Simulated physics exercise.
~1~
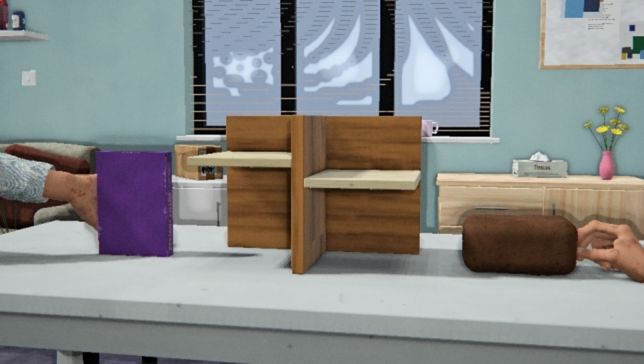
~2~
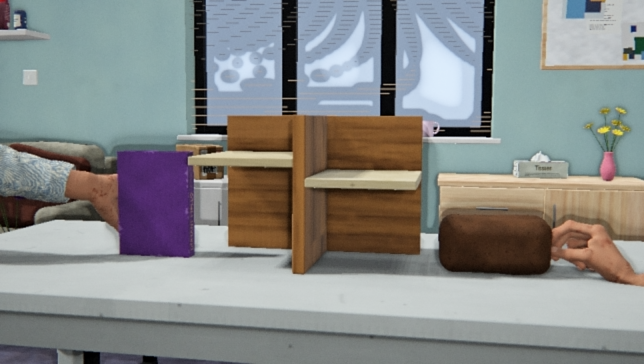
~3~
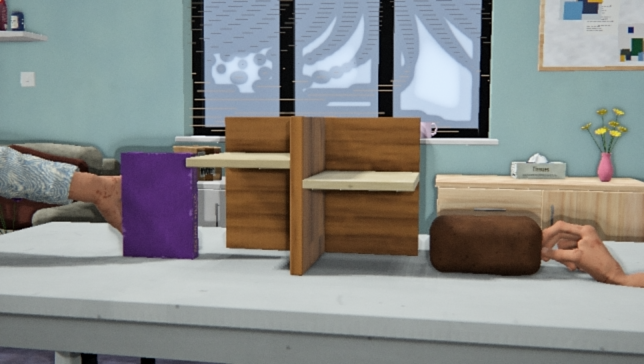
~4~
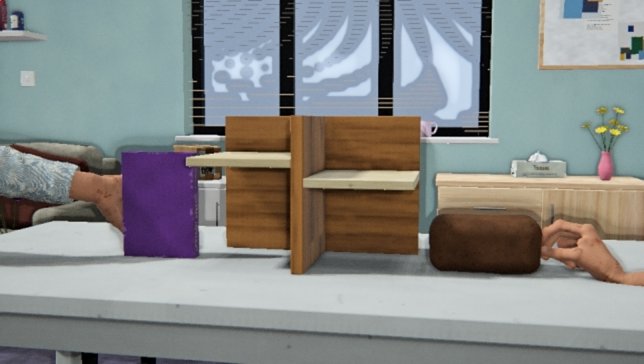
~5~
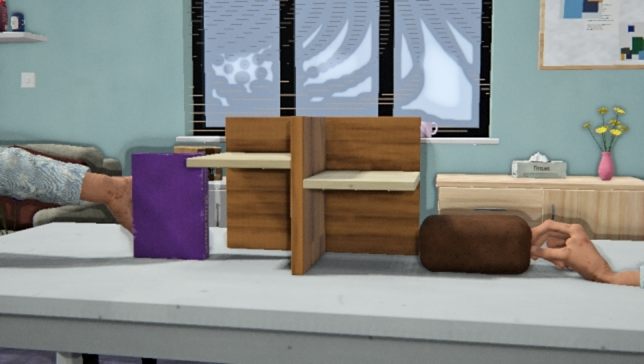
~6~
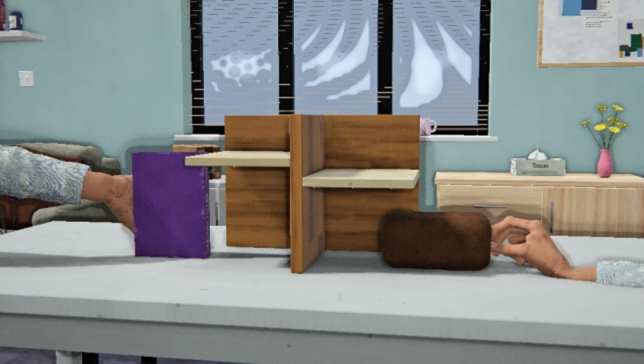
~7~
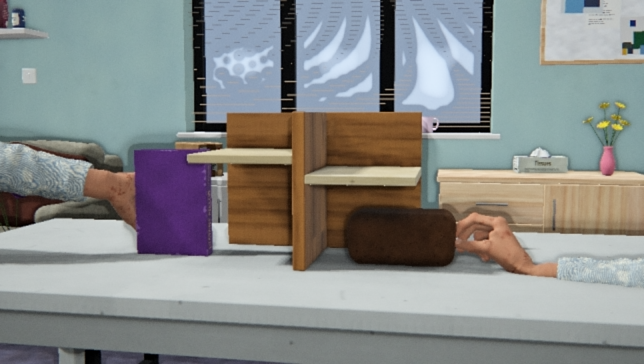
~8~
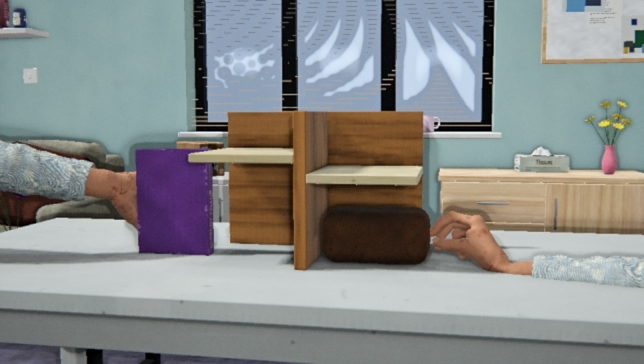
A purple book, held upright, and a rounded brown loaf start on opposite sides of a small wooden rack on a pale table, each with a hand behind it. The hand on the left pushes the book a short way right while the other slides the loaf left. The book reaches the edge of the left shelf and stops there, too tall to pass beneath it. The loaf keeps moving left, passing under the low shelf on the right. At the end it rests beneath that shelf, while the book still stands caught outside, the left hand behind it.
